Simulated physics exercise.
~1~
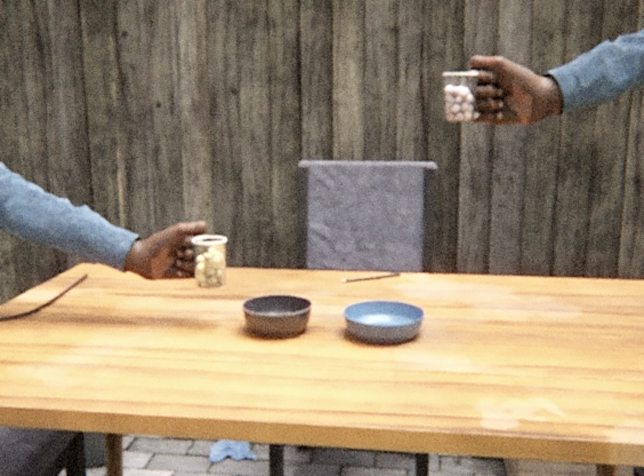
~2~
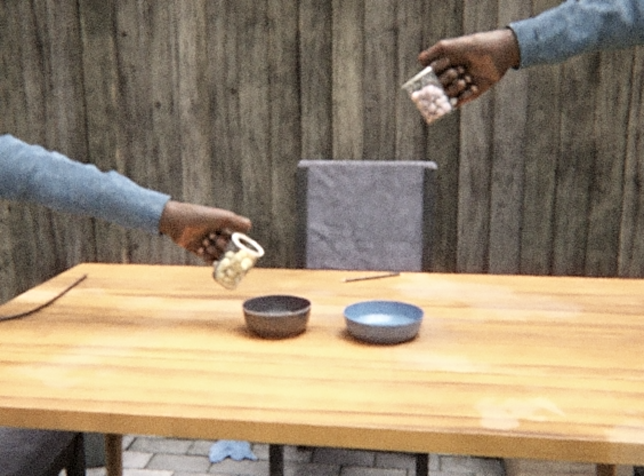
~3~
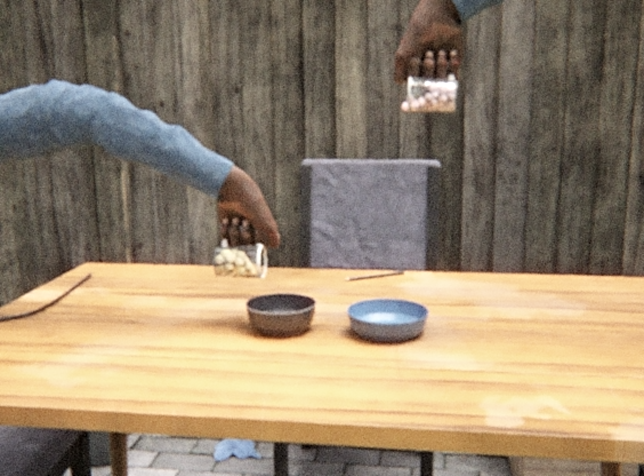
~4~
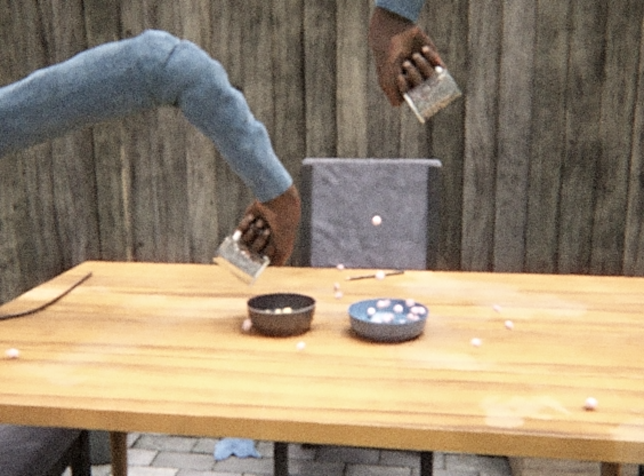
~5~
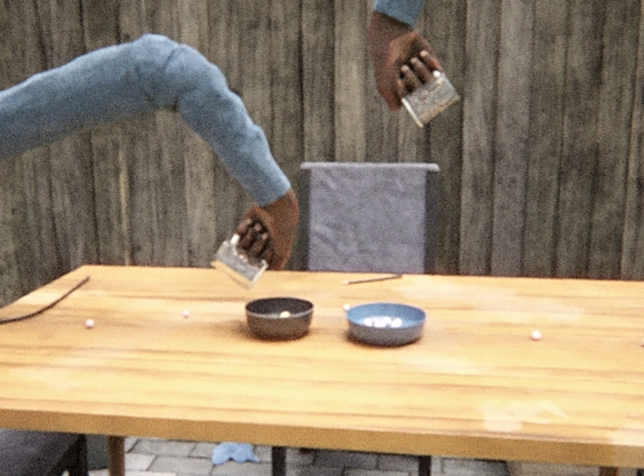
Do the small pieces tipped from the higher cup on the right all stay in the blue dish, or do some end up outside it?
Some end up outside the blue dish, scattering across the table. The dark dish on the left keeps all of its pieces.
